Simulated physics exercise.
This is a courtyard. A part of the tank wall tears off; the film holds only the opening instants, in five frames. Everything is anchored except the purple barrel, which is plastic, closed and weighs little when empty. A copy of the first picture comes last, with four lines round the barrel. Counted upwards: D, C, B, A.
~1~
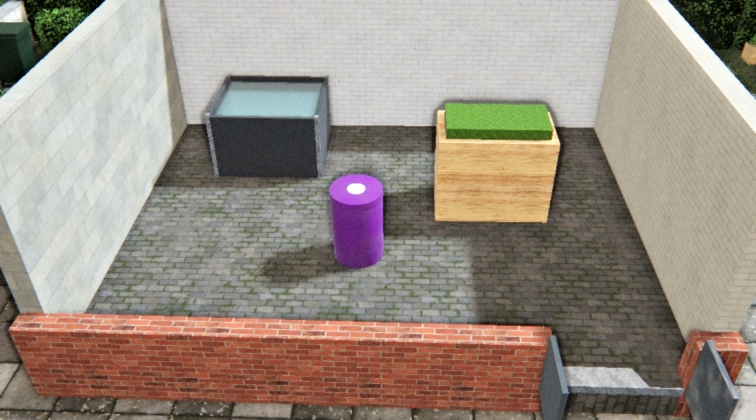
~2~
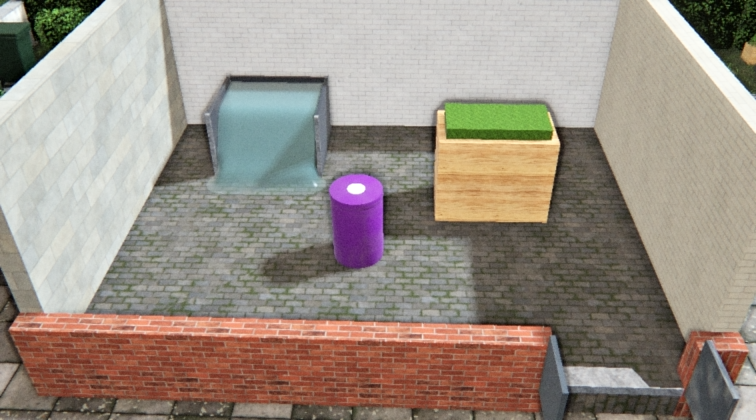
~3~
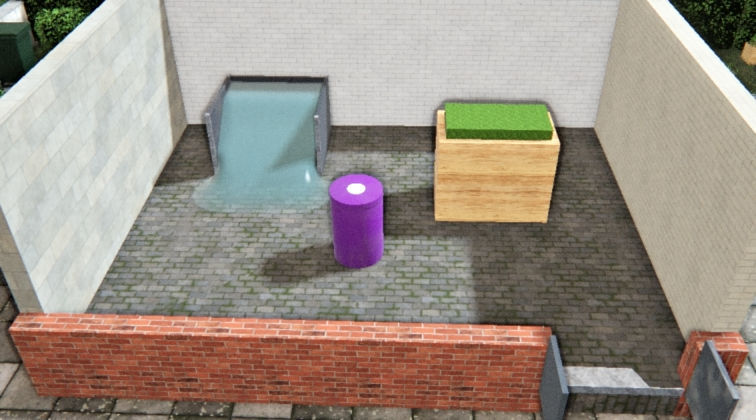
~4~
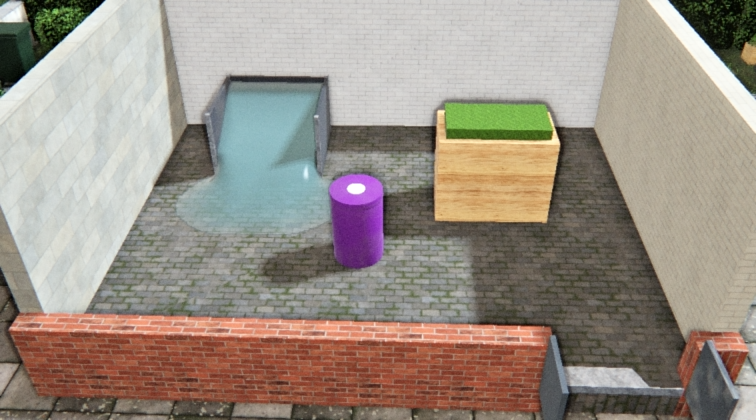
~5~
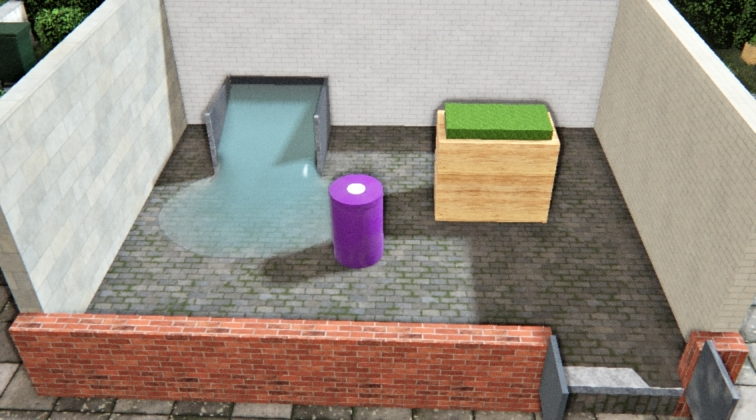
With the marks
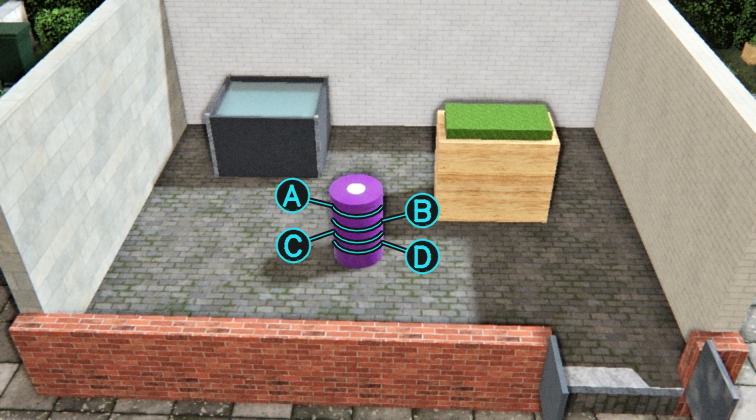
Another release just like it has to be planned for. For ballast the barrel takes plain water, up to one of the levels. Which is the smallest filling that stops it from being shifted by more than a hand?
Take D.
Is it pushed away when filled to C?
No, that is safe.
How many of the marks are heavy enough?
All of the four.
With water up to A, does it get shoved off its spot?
No, that is safe.
On the marked copy, A at (355, 216); B at (356, 230); C at (356, 242); D at (357, 252); from the bottom up D, C, B, A.
If A is chosen, it does not move.
If B is chosen, it does not move.
If C is chosen, it does not move.
If D is chosen, it does not move.
